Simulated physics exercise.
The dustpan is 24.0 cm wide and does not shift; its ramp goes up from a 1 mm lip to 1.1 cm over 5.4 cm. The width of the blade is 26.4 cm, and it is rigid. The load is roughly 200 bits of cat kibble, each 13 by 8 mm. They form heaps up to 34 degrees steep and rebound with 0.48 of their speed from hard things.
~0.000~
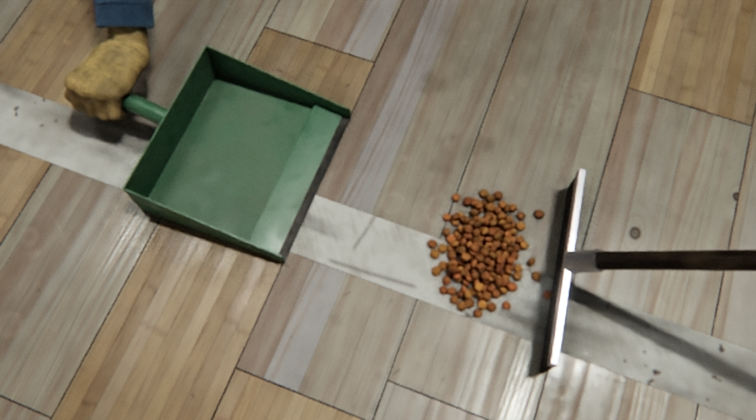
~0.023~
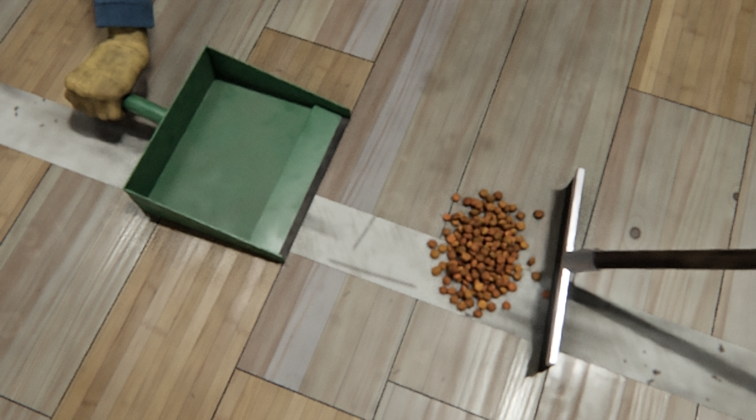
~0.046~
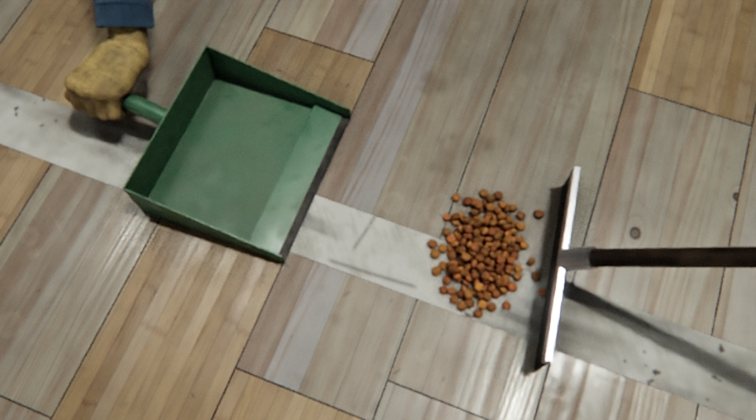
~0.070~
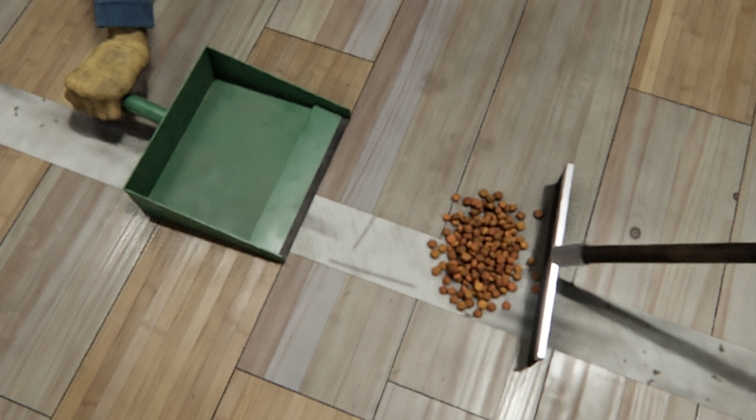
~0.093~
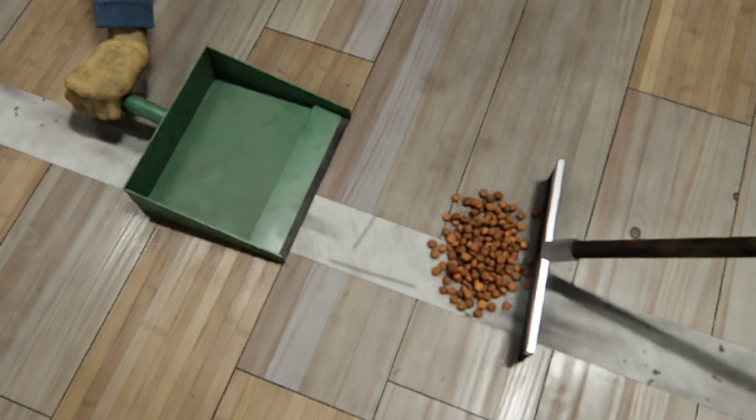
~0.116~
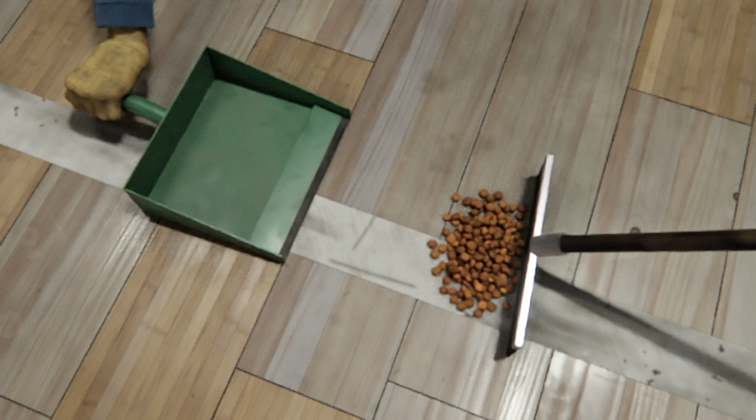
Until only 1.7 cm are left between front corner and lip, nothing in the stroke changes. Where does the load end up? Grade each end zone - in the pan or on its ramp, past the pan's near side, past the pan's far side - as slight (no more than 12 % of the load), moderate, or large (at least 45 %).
Pan - moderate. Near side - slight. Far side - slight.
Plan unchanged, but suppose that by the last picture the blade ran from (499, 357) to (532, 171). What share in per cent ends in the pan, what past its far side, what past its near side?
That ends as pan 45, far 0, and near 20.
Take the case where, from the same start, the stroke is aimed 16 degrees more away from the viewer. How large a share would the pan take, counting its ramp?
I'd expect close to 15 percent.
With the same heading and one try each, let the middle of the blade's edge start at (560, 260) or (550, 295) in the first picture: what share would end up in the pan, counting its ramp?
Estimates: 30 percent and 40 percent.
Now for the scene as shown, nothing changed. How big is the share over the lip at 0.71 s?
I'd put it near 35 per cent at that point.
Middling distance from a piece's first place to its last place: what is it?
Roughly 24 centimetres.
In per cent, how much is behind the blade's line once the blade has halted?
I'd put it near 5 in a hundred.
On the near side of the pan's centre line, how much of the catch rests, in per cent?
About 30 percent of it.
Then, at 0.31 s, middle of the blade 17 cm from the lip; 0 % over the lip, far side 0 %, near side 0 %.
Then, at 0.45 s, middle of the blade 7 cm from the lip; 0 % over the lip, far side 0 %, near side 5 %.
Then, at 0.71 s, middle of the blade 3 cm from the lip; 35 % over the lip, far side 0 %, near side 5 %.
At rest (1.2 s), pan 35 %, near side 5 %, far side 0 %, in front of the lip or behind the blade 55 %.
